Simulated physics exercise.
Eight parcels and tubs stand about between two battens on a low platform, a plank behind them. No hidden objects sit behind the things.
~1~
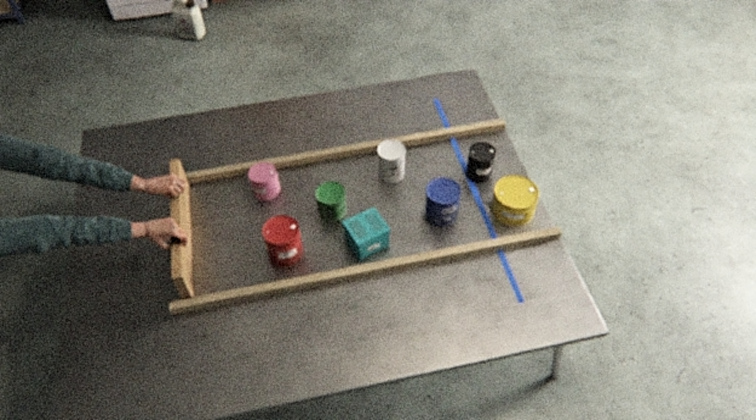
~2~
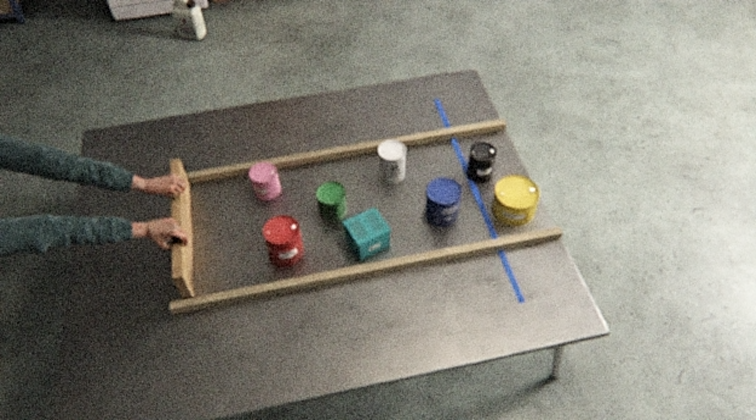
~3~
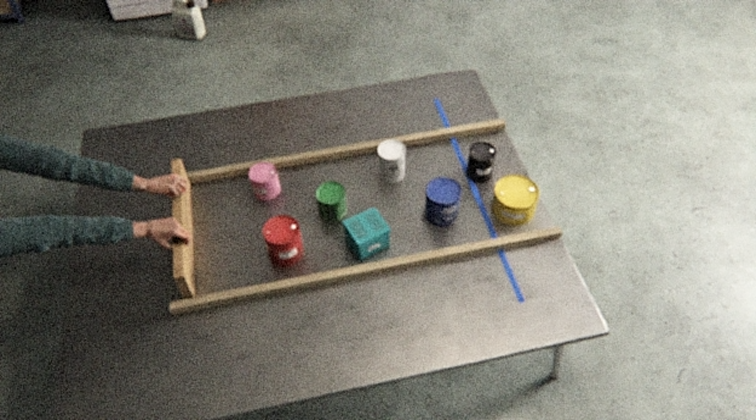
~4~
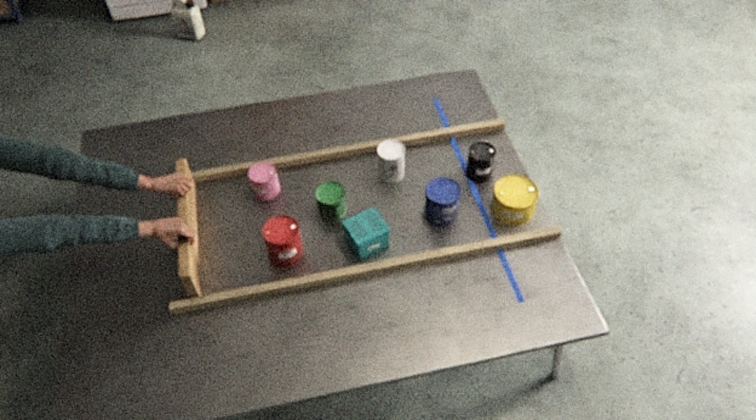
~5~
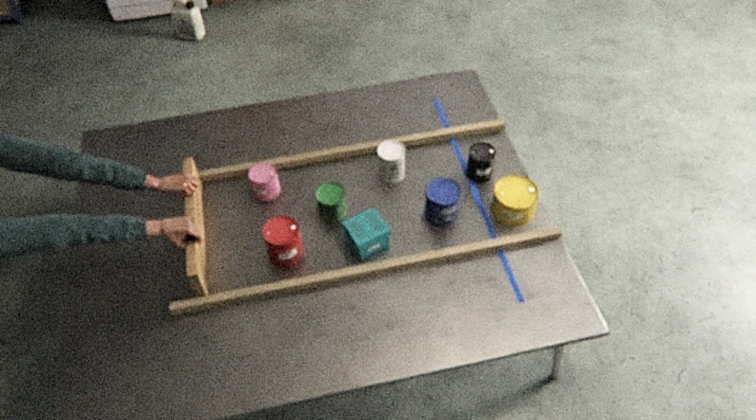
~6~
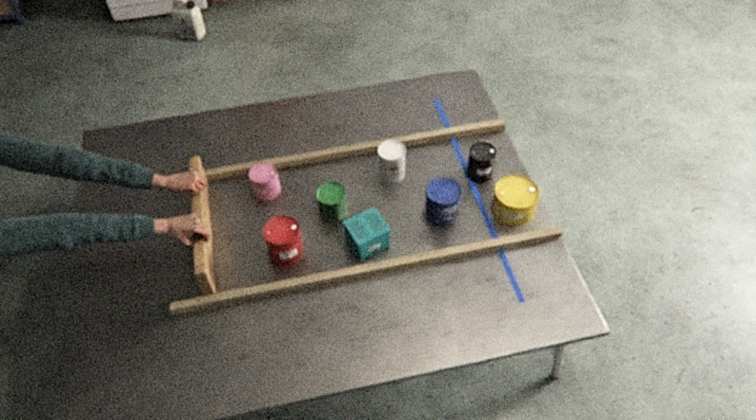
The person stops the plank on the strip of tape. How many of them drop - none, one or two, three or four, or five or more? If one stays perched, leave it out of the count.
The count of those that drop is one or two.
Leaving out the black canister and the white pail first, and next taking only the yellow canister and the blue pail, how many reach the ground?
That gives 1 for the first pair taken away and 0 for the second.
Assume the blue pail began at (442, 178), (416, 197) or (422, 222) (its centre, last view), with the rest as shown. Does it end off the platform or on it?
At the three spots, the blue pail keeps its place, keeps its place and tips over.
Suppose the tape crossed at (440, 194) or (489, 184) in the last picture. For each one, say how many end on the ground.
Per try: 0; 3.
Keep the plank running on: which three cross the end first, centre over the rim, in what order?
Yellow canister, black canister, turquoise tote.
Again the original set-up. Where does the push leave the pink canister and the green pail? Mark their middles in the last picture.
Listed as asked: First (473, 145), and then (486, 173).
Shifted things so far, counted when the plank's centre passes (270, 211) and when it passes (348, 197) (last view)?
So far 2, and 4 at the second.
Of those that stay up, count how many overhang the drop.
Counting them gives 2.
Soon after, none off yet; yellow canister at rest near (515, 200); black canister at rest near (481, 163); blue pail at rest near (443, 203).
After that, none off yet; yellow canister at rest near (515, 200); black canister at rest near (481, 163); blue pail displaced a little near (447, 198).
In the end, the number that fall off is one or two; gone, yellow canister.
